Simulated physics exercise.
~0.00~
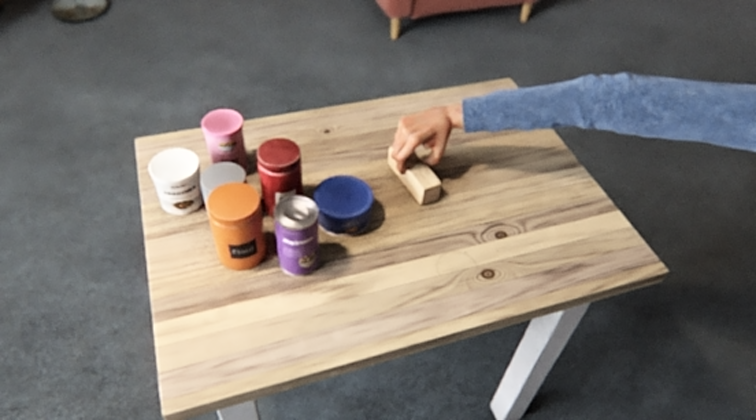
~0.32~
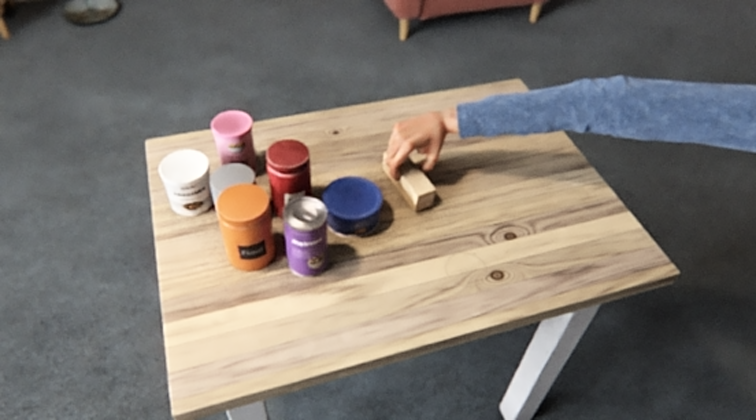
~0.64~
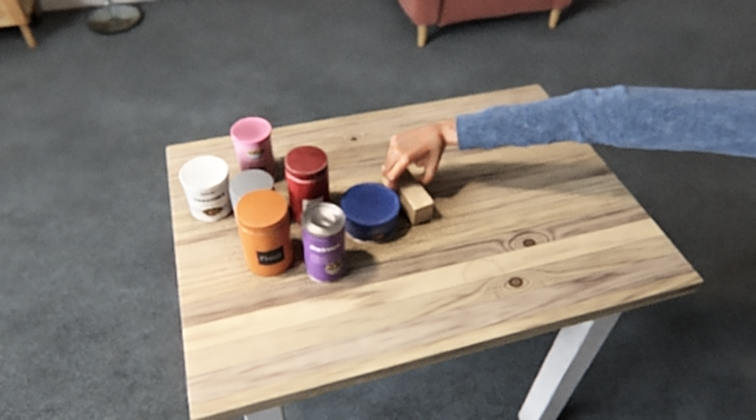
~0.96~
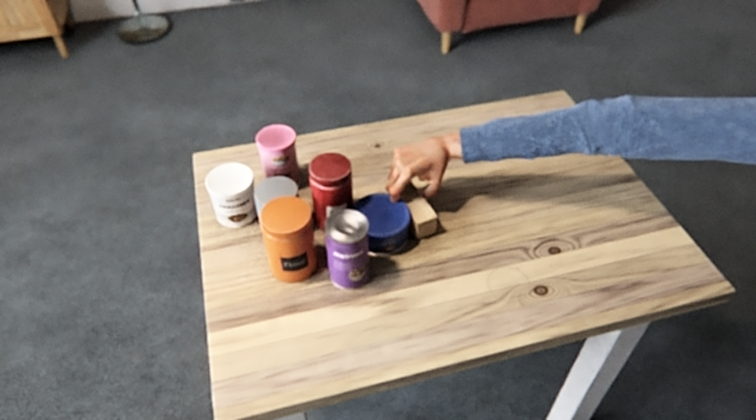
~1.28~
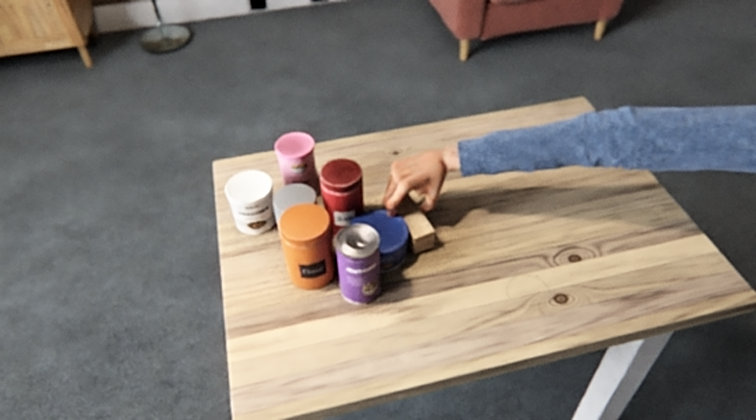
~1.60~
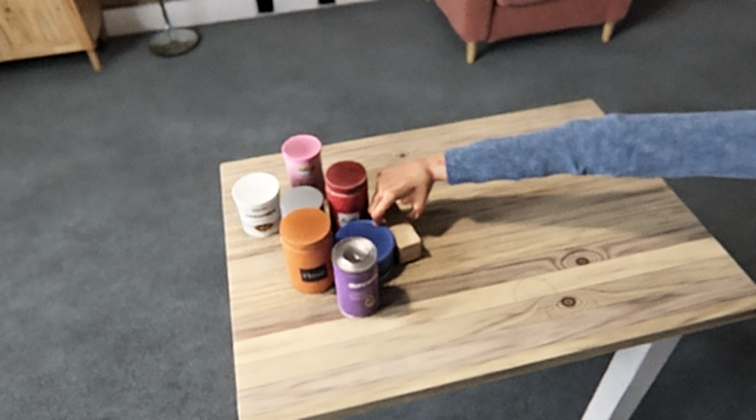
A hand slides a wooden block left across a table, nudging a blue tub and then a purple tin, both staying upright.
